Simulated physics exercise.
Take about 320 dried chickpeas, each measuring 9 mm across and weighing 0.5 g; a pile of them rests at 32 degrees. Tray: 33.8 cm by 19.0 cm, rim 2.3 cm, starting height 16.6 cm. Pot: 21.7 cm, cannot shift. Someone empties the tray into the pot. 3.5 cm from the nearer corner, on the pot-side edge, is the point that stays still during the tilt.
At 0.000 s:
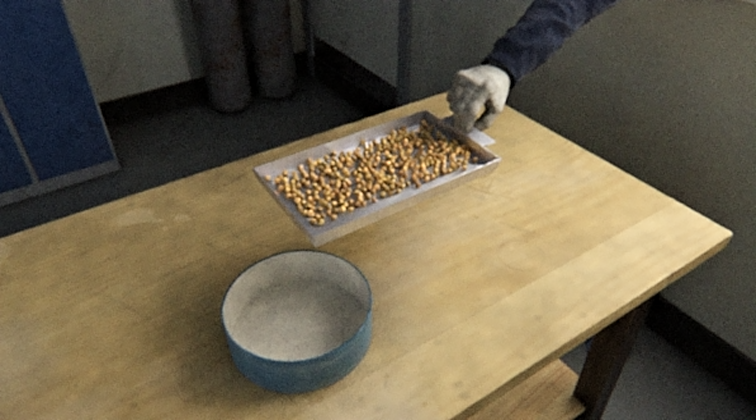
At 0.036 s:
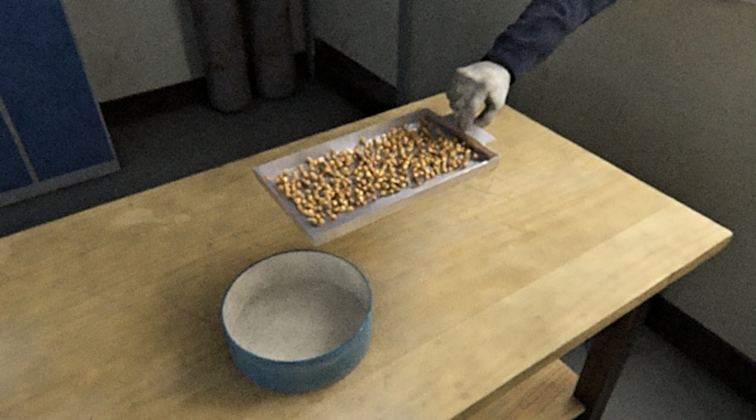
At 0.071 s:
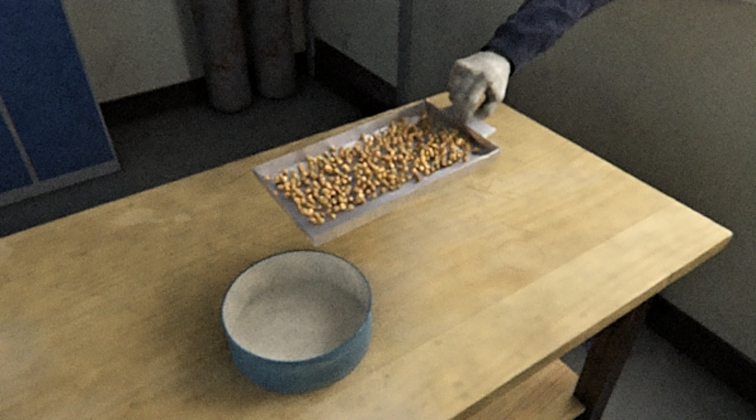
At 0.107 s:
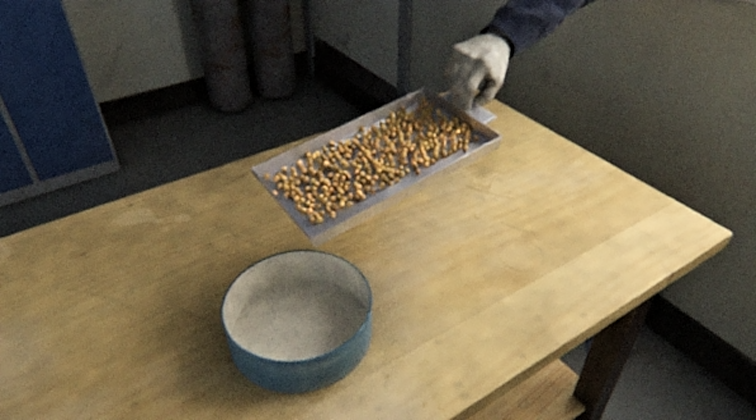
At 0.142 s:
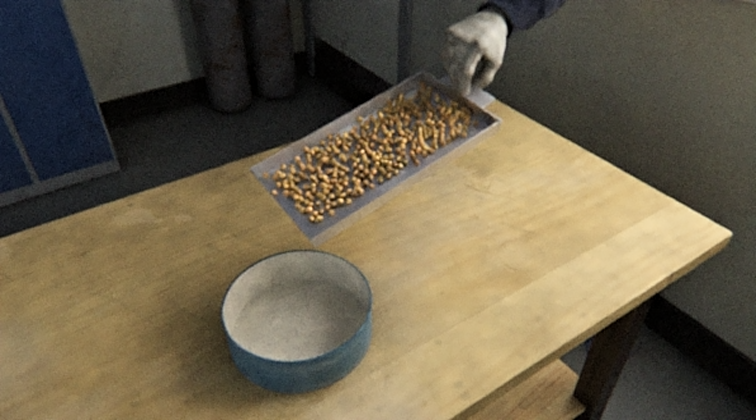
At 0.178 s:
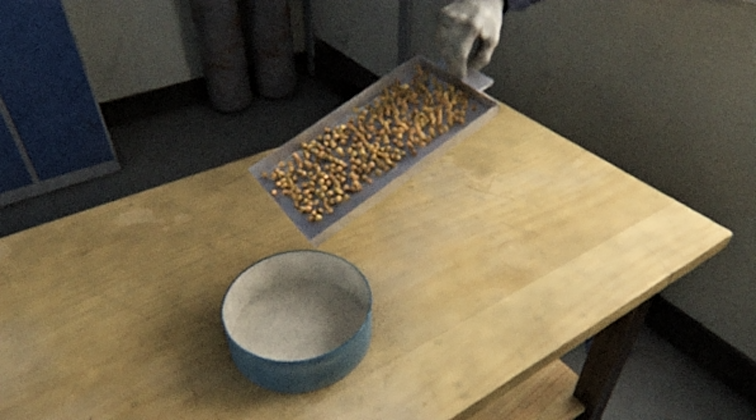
The footage shows a shallow tray of dried chickpeas above a wooden table, near a round blue pot. A hand at the tray's far right end raises that end, slowly then faster, tilting the tray down toward the left.
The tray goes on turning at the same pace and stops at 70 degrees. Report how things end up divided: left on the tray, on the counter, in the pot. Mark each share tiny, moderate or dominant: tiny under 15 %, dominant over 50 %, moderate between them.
Left on the tray: Moderate, counter: Moderate, pot: Moderate.
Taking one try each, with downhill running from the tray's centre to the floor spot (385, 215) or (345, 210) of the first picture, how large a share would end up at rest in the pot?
Around 30 % for the first direction, around 75 % for the second.
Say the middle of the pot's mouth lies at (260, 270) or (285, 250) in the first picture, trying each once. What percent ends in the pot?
About 60 percent the first time and about 25 percent the second.
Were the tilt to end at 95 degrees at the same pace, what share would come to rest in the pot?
60 percent.
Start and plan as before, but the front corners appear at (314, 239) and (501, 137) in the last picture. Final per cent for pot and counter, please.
Final per cent - pot 40, counter 0.
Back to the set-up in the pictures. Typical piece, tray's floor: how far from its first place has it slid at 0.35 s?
2 cm.
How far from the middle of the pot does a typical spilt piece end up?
Distance: Around 22 cm.
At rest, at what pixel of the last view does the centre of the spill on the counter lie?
Spill centre at rest: About (170, 317).
After 0.35 s, tilt 47 degrees; the tray holds 100 %, the pot 0 %.
After 0.46 s, tilt 64 degrees; the tray holds 100 %, the pot 0 %.
After 0.70 s, tilt 70 degrees; the tray holds 40 %, the pot 35 %.
By 1.5 s all is still; tray 35 %, counter 25 %, pot 35 %.
